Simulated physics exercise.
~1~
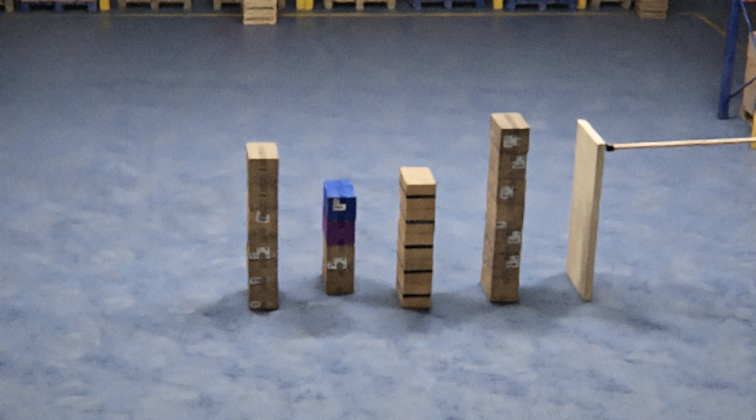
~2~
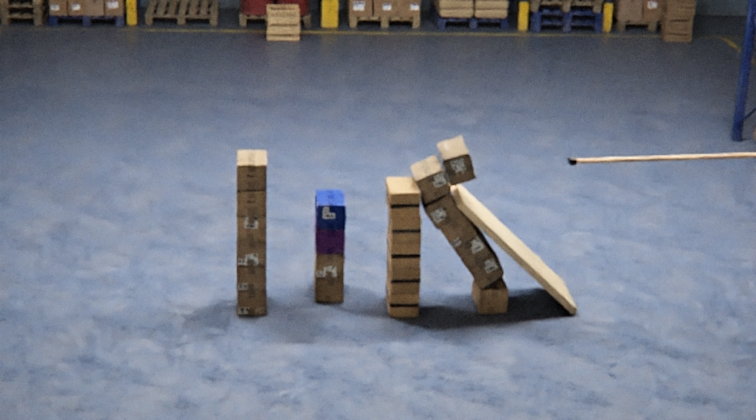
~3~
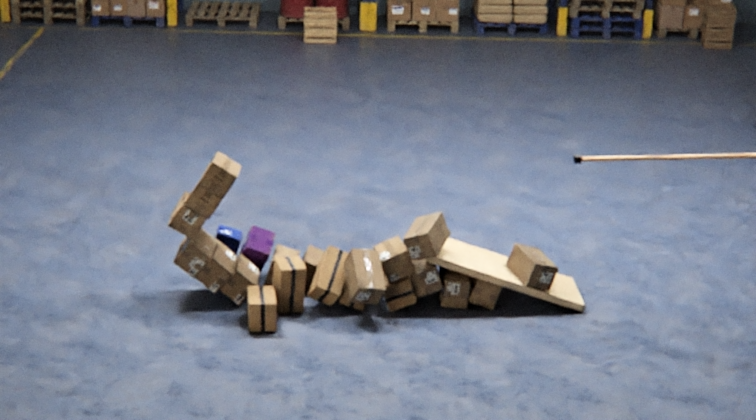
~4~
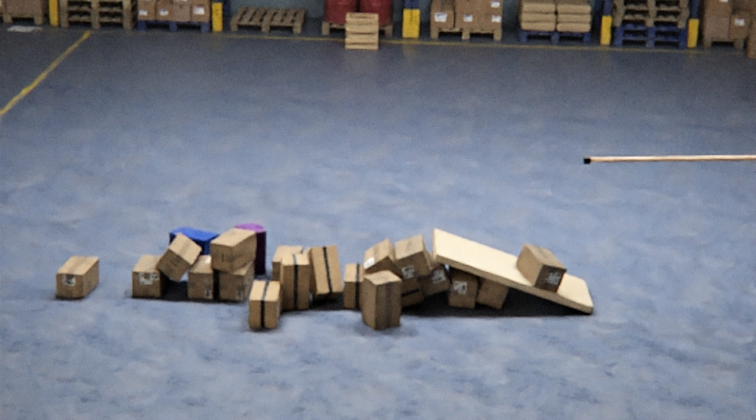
Four separate stacks of brown parcels stand in a row on a blue warehouse floor, seen from slightly above, with pallets along the back. The second stack from the left is topped by a blue parcel above a purple one, and a pale upright board stands at the right end beside a thin pole. The board tips left into the tallest stack, which buckles against its neighbour while the pole stays behind. The collapse runs leftward through every stack, and the far left one breaks apart. Finally the parcels lie in a low heap, the blue one left of the purple, with one brown parcel resting on the slanting board.
